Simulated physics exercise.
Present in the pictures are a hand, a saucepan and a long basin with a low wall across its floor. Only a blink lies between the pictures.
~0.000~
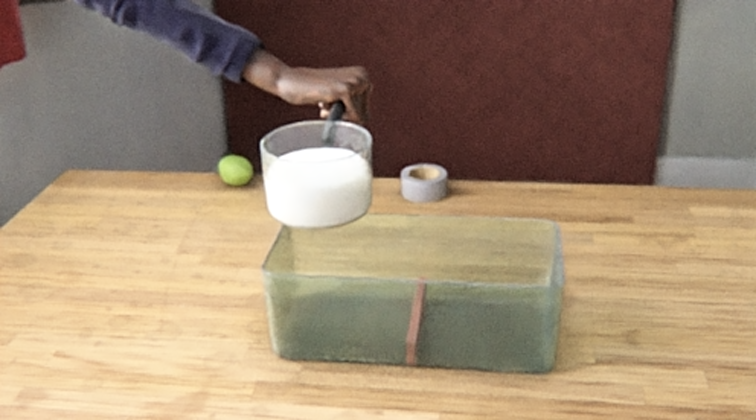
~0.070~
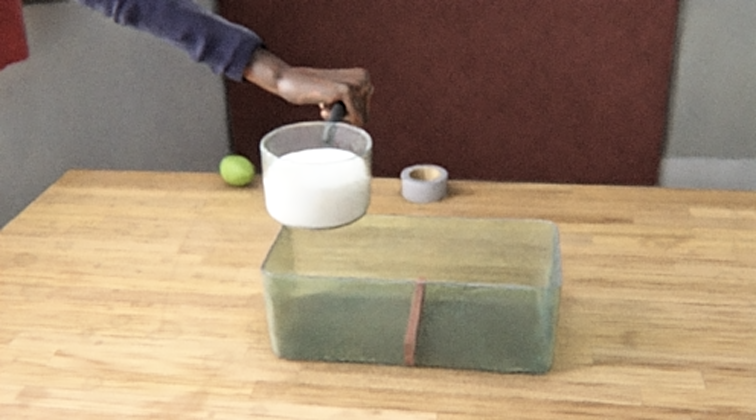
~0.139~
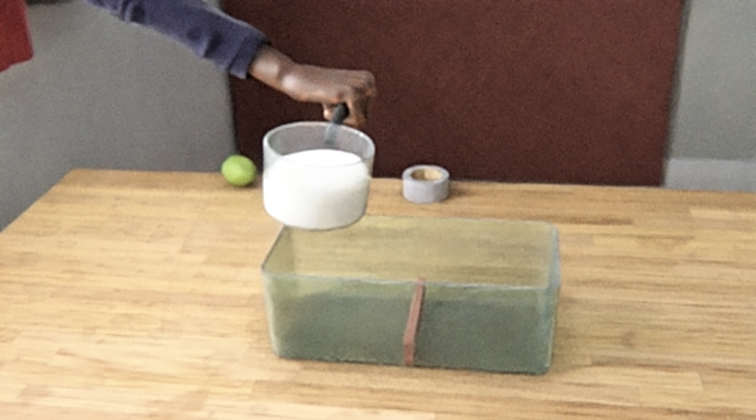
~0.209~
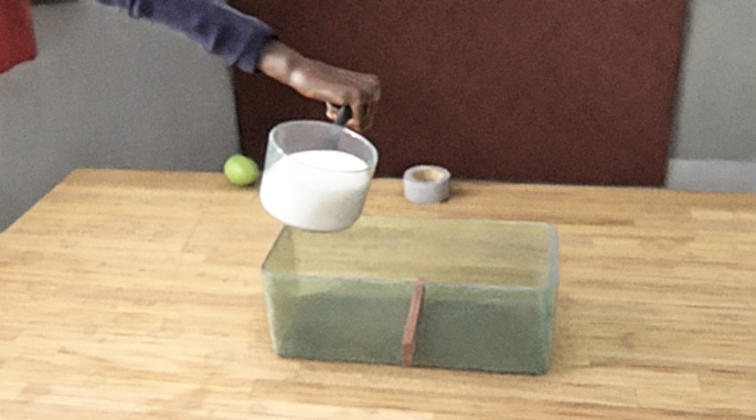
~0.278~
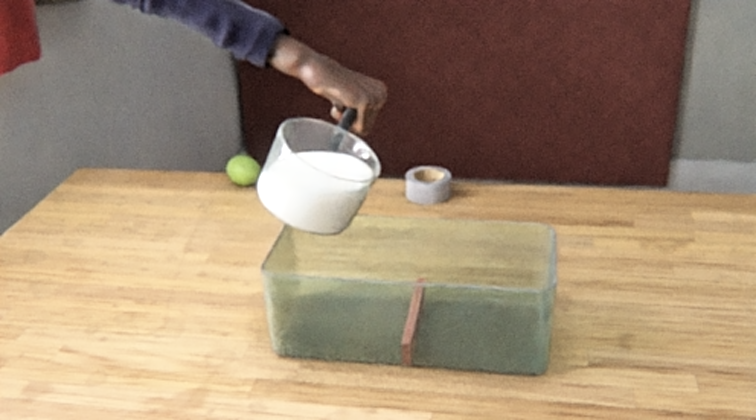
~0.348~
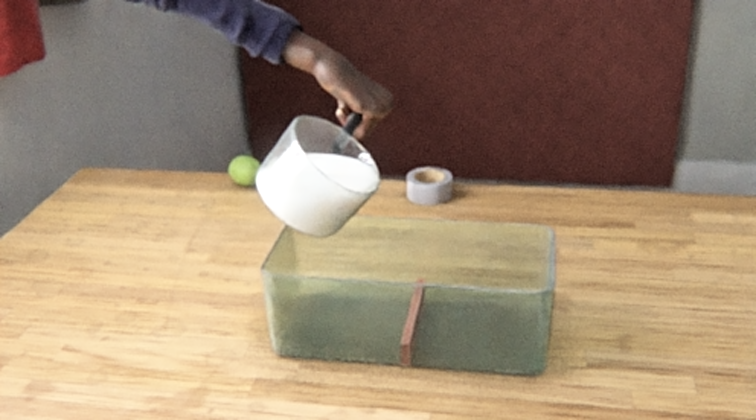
A hand holding a clear saucepan of white liquid above a long greenish glass basin with a low brown wall inside tilts the pan steadily to the right, while a green fruit and a roll of tape sit behind.
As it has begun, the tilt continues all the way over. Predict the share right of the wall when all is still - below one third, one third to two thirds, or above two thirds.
The share right of the wall will be moderate, one third to two thirds.
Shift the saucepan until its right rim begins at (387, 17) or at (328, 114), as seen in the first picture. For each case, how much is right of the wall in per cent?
About 85 % the first time, about 5 % the second.
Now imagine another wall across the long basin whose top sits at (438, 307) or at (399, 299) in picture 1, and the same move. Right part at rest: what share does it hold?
About 10 % for the first and about 80 % for the second.
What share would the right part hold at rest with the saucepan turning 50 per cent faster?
Share on the right: Some 35 percent.
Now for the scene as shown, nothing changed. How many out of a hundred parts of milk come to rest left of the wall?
Roughly 50 %.
A moment on, the saucepan is tipped on its side and 44 per cent is still to pour, 12 is left of the wall and 19 right of it.
Next, the saucepan is tipped right over and 12 per cent is still to pour, 34 is left of the wall and 49 right of it.
Then the saucepan is tipped right over and 1 per cent is still to pour, 48 is left of the wall and 49 right of it.
Later the saucepan is tipped right over and 0 per cent is still to pour, 50 is left of the wall and 49 right of it.
In the end 50 per cent lies left of the wall, 49 right of it and 1 outside.
